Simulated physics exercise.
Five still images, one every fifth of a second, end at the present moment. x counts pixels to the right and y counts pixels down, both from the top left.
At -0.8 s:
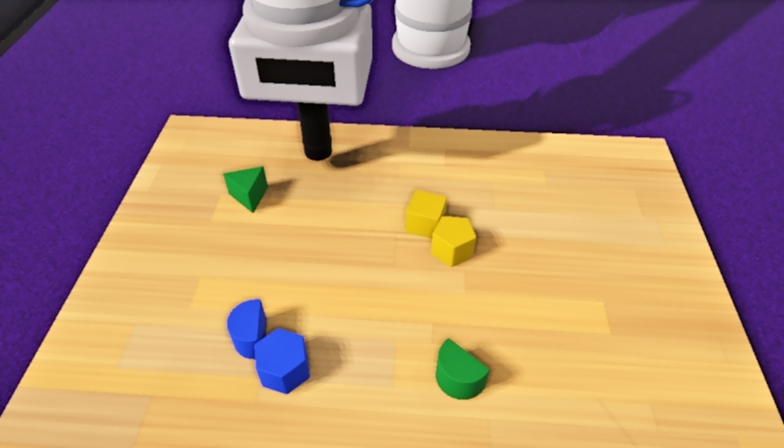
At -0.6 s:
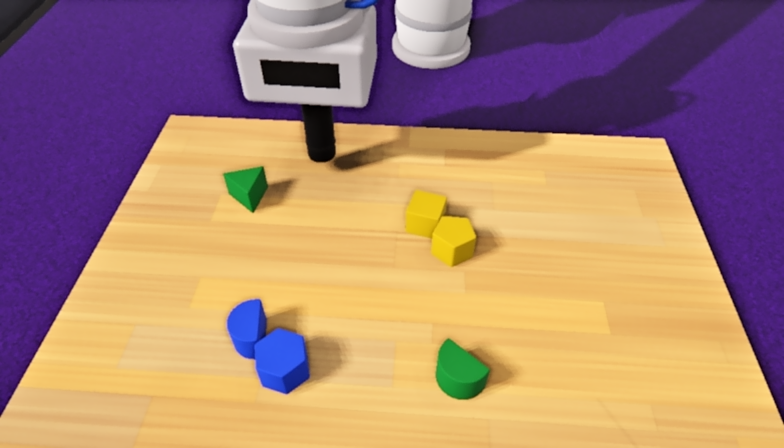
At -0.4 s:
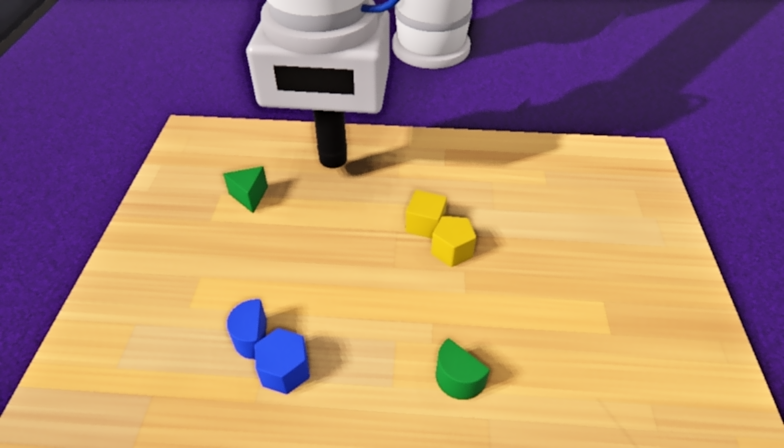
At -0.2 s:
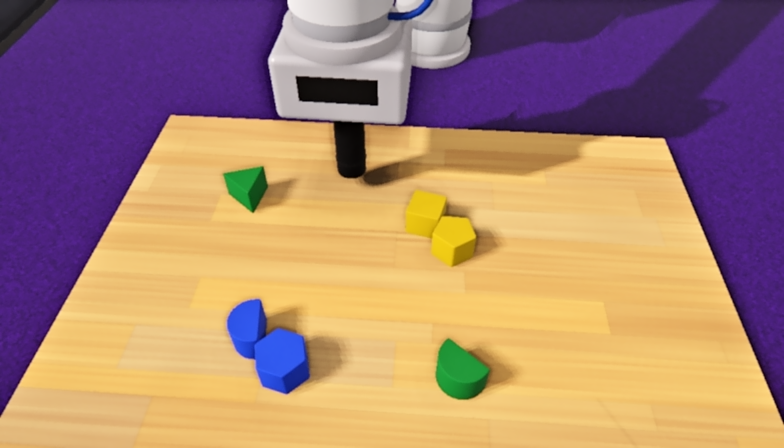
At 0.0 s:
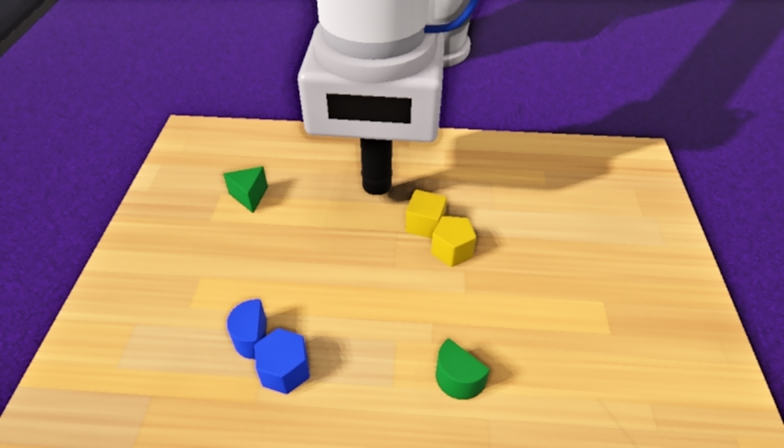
On a wooden board over a purple surface, a white robot arm with a black tip stands near the back edge, with green, yellow and blue blocks spread about. The arm barely shifts at first, then slides right and toward the viewer, nearing the yellow blocks, while all six blocks stay still.
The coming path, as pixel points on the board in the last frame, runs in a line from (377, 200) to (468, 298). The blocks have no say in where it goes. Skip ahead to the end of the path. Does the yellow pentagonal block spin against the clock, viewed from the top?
Short answer: No.
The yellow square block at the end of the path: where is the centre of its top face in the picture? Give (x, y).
My best guess is (452, 213).
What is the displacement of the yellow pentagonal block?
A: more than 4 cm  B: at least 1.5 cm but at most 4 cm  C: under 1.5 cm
Correct choice: B.
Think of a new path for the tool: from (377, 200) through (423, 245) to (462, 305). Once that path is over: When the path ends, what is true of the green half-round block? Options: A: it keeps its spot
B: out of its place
My pick is A.
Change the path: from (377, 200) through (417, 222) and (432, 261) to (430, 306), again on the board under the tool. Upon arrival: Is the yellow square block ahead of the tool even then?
Answer: No.
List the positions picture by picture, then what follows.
The first frame shows tip of the tool (319, 153), middles of tops, yellow square block (427, 204), yellow pentagonal block (455, 230), green half-round block (460, 362).
The second frame shows tool (322, 155), nothing pushed.
The third frame shows tool (333, 160), nothing pushed.
The fourth frame shows tool (352, 170), nothing pushed.
The fifth frame shows tool (377, 186), yellow square block (427, 204), yellow pentagonal block (455, 230), green half-round block (460, 362).
On the path given first. One third of the way, tool (406, 216); yellow square block (440, 210), turned 25° anticlockwise; yellow pentagonal block (466, 235), turned 25° clockwise.
Two thirds of the way, tool (438, 249); yellow square block (452, 213), turned 45° anticlockwise; yellow pentagonal block (474, 237), turned 45° clockwise.
At the end, tool (470, 285); yellow square block (452, 213), turned 45° anticlockwise; yellow pentagonal block (480, 240), turned 20° clockwise; green half-round block unmoved.
